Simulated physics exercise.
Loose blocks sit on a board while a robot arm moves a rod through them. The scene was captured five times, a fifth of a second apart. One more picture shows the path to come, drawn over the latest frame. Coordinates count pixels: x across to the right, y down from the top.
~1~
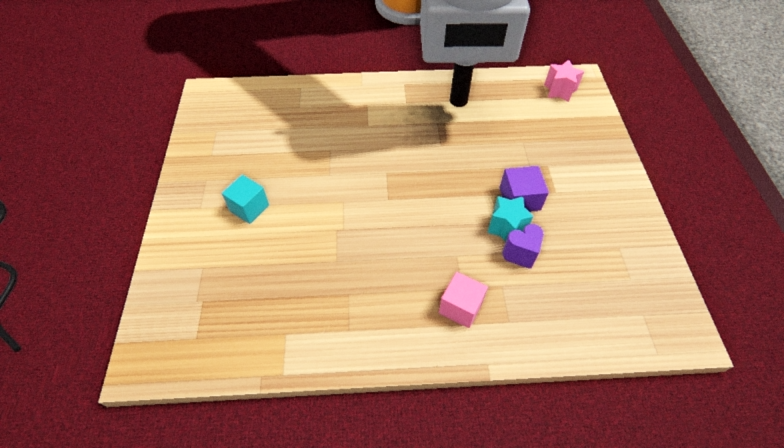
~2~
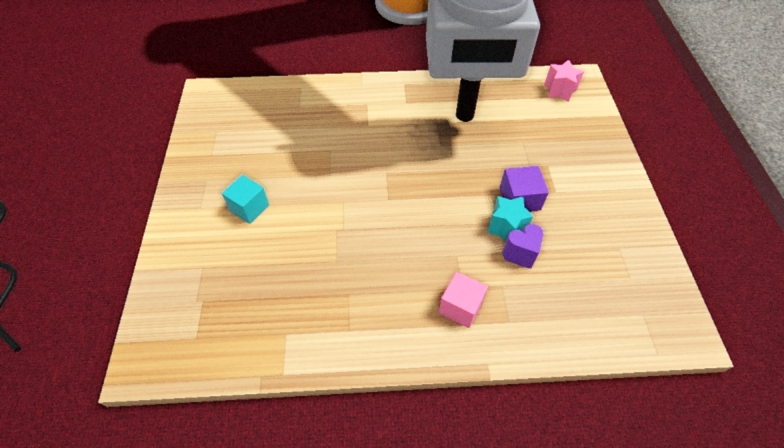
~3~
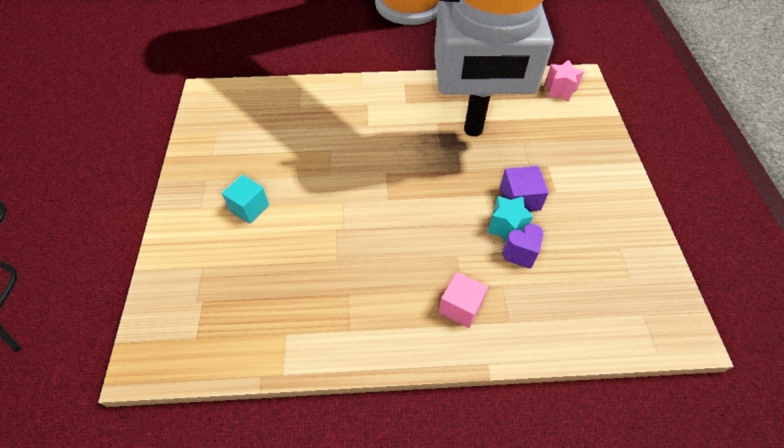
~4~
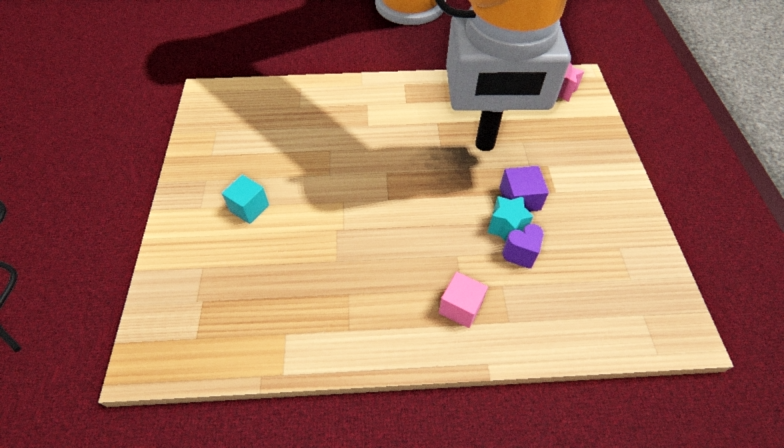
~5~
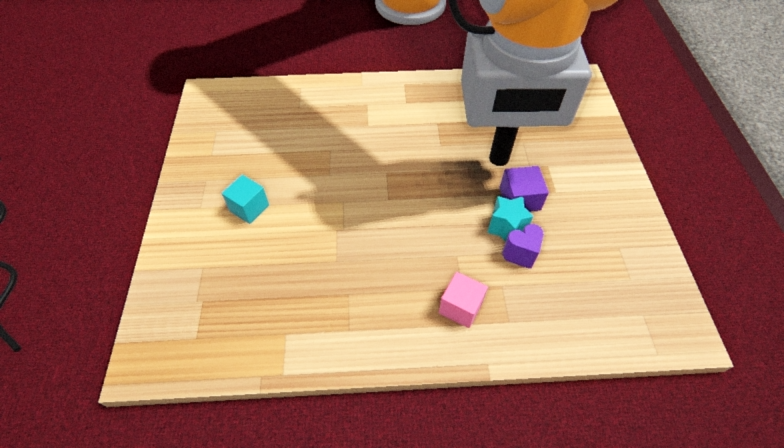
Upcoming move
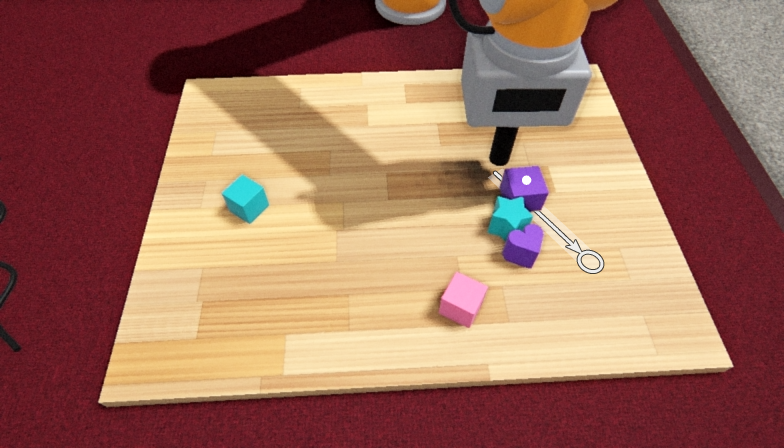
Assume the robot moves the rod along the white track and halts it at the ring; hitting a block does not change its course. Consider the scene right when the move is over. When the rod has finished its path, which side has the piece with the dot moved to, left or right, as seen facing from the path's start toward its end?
It goes left.
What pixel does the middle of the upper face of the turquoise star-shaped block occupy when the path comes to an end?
When the path ends, it will be at (527, 221).
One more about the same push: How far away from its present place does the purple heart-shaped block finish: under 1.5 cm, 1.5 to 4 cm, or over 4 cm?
Travel: 1.5-4 cm.
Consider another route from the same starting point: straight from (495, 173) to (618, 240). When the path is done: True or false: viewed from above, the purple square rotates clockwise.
True.
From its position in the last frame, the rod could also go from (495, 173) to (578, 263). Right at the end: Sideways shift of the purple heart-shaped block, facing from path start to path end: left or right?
Answer: Right.
The drawn path runs from (495, 173) directly to (590, 262); the dot is on the purple square.
On the path given first. One third of the way, rod (530, 187); turquoise star-shaped block (527, 221), turned 55° clockwise; purple square (555, 202); purple heart-shaped block (525, 251), turned 15° clockwise.
Two thirds of the way, rod (563, 217); turquoise star-shaped block (527, 221), turned 55° clockwise; purple square (594, 228), turned 35° anticlockwise; purple heart-shaped block (525, 251), turned 15° clockwise.
At the end, rod (599, 250); turquoise star-shaped block (527, 221), turned 55° clockwise; purple square (634, 251), turned 75° anticlockwise; purple heart-shaped block (525, 251), turned 15° clockwise.
